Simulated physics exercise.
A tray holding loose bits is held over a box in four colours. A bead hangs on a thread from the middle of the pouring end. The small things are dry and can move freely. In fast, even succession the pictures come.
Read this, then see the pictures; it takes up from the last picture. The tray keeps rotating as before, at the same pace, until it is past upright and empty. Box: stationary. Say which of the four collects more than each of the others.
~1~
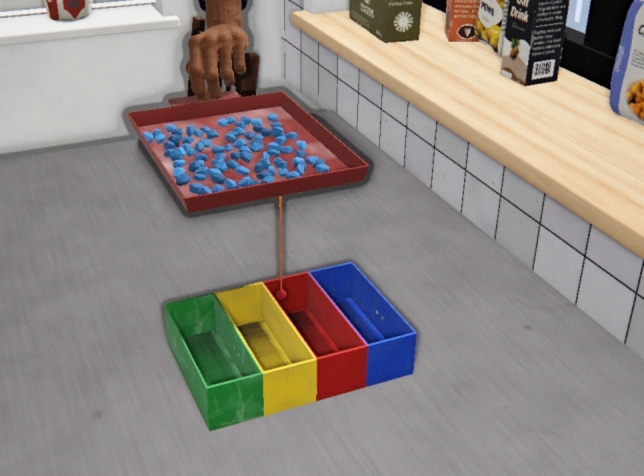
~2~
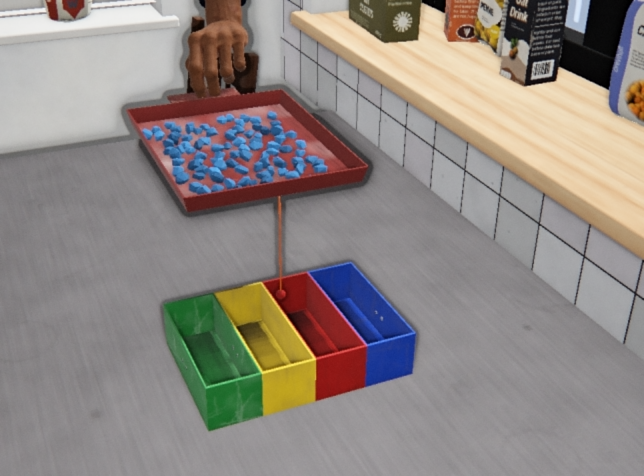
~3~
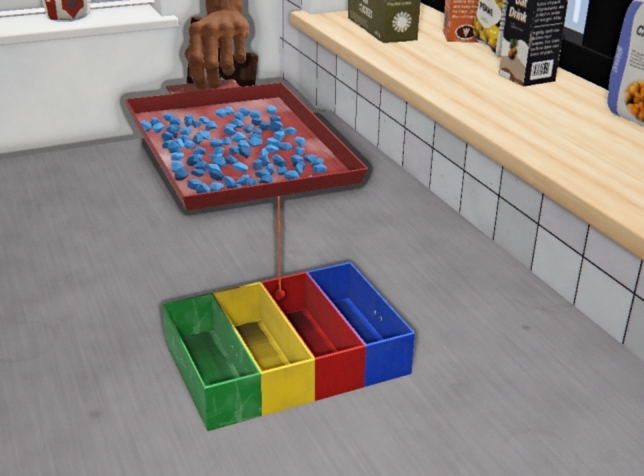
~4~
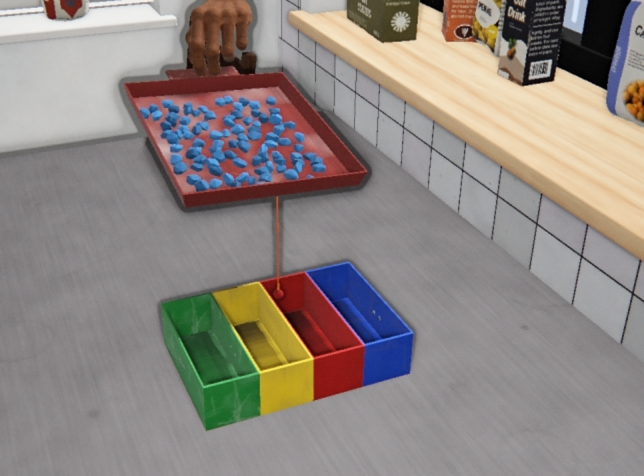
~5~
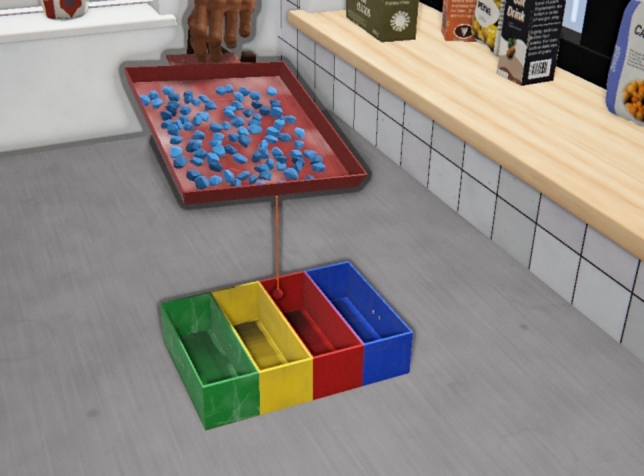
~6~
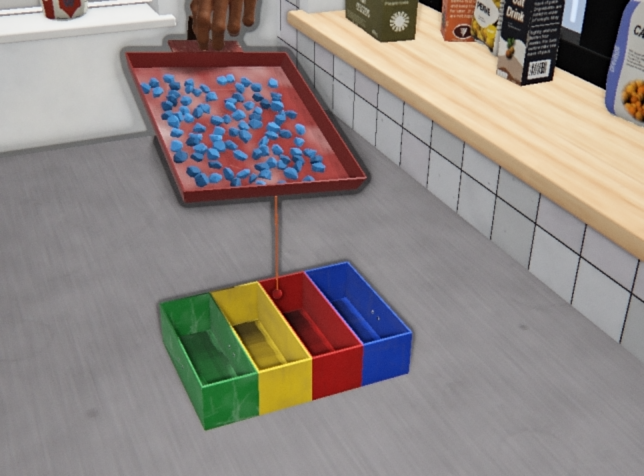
The blue one collects the most.
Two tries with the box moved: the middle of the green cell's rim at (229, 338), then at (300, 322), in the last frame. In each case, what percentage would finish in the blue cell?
In order: 50 percent and 0 percent.
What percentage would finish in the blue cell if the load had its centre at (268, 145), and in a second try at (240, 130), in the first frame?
It would be about 70 per cent for the first and about 70 per cent for the second.
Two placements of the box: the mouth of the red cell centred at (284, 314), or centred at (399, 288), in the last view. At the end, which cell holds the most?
Going by the two tries in order: That blue cell, then the cell in yellow.
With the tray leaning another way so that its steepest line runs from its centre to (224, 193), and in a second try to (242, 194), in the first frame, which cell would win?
That green cell, then that green cell.
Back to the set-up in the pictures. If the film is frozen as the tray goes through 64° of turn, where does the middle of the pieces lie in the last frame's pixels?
Somewhere about (309, 168).
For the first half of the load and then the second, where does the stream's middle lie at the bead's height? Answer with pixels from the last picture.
(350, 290) first, (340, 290) later.
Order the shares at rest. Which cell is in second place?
Next after the leader comes that red cell.
Just after the last frame, tray tipped steeply; almost all on the tray; just a few falling or outside the box.
A moment on, tray tipped past a quarter turn; roughly half on the tray; about a tenth in the blue cell; about a tenth in the red cell; just a few in the yellow cell; roughly a quarter falling or outside the box.
Further on, tray tipped past a quarter turn; roughly half in the blue cell; roughly a third in the red cell; about a tenth in the yellow cell; about a tenth falling or outside the box.
When it is over, tray tipped past a quarter turn; roughly half in the blue cell; roughly a third in the red cell; about a tenth in the yellow cell; not one in the green cell; about a tenth outside the box.
